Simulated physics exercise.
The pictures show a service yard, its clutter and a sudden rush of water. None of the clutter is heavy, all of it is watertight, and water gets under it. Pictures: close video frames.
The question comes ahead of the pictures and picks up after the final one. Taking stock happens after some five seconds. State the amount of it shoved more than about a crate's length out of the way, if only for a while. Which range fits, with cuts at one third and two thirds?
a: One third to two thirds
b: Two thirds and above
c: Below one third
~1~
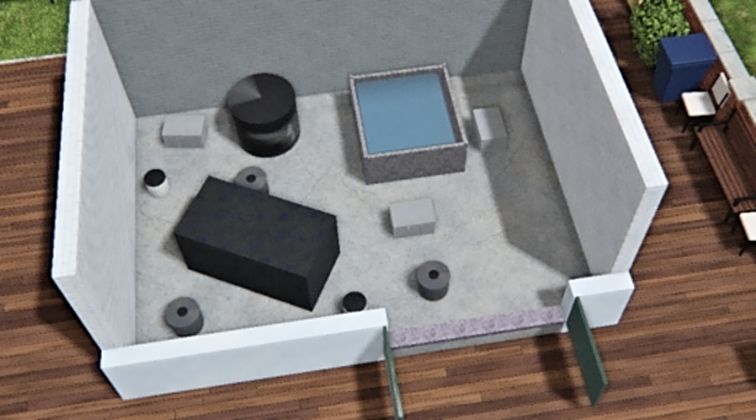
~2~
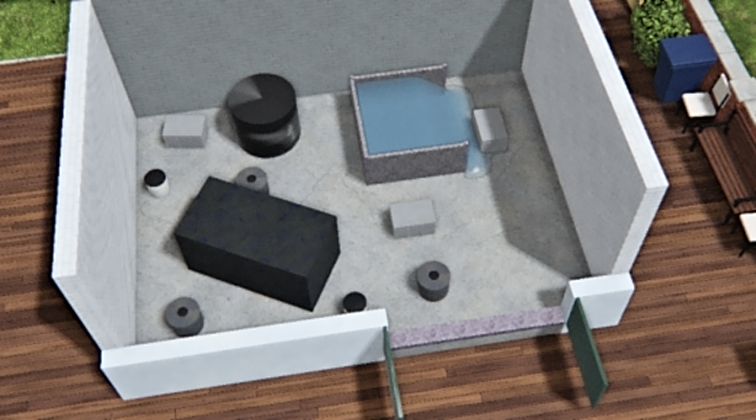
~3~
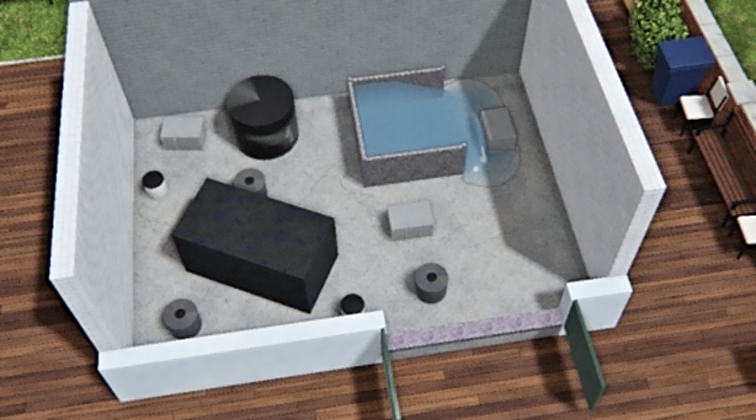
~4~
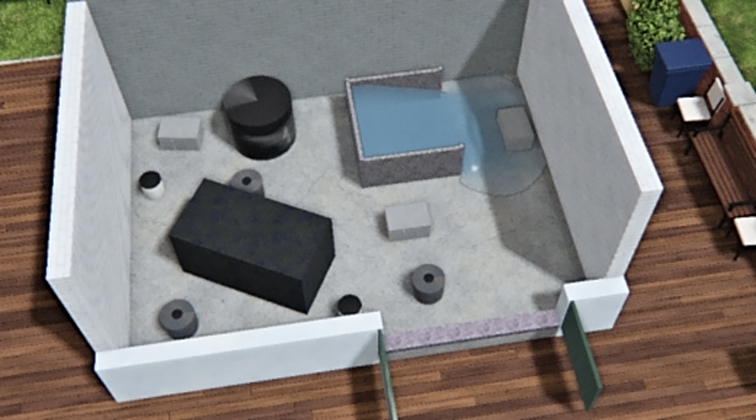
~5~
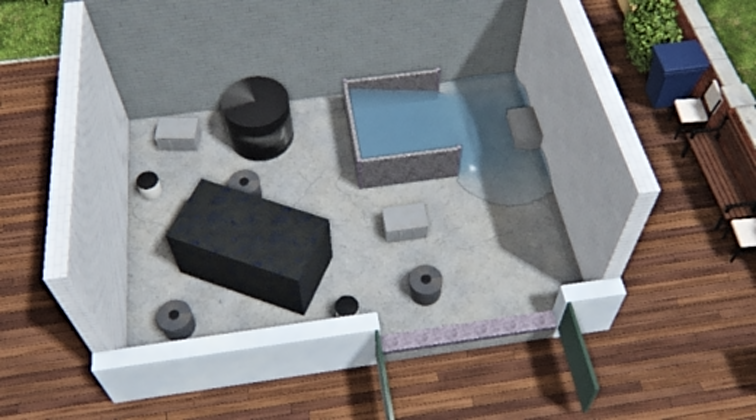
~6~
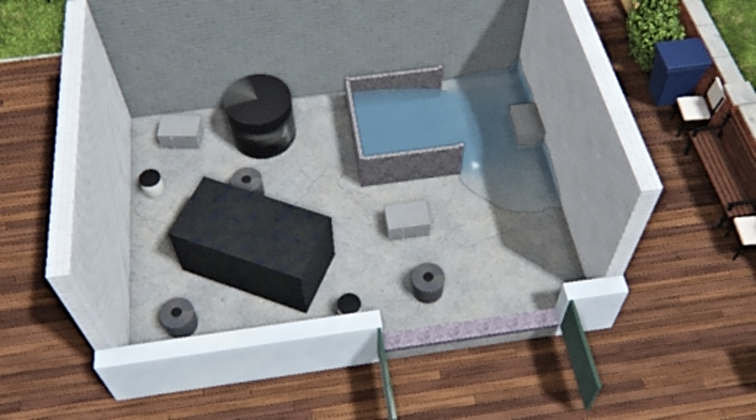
c.
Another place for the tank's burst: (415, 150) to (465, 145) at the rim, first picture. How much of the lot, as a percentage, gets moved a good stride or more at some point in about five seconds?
I'd put it at about 20 percent.
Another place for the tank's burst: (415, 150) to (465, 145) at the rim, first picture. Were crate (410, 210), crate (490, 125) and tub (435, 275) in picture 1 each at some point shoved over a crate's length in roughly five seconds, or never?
First covers that distance, second stays short of it, third covers that distance.
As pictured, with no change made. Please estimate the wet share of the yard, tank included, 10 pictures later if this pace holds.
About 35 in a hundred.
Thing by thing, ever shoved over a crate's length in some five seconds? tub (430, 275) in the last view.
My call: That far or more.
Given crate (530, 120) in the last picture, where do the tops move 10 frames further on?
It should end up around (530, 183).
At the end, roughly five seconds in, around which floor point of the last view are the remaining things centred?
Near (269, 240).
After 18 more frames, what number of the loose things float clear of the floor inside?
The count comes to 0.
A moment on, 1 of 8 are well off their spots; 1 afloat.
Next, 1 of 8 are well off their spots; 1 afloat.
Later, 1 of 8 are well off their spots; 0 afloat.
In the end, 2 of 8 are well off their spots, and 2 have been at some point; 1 afloat.
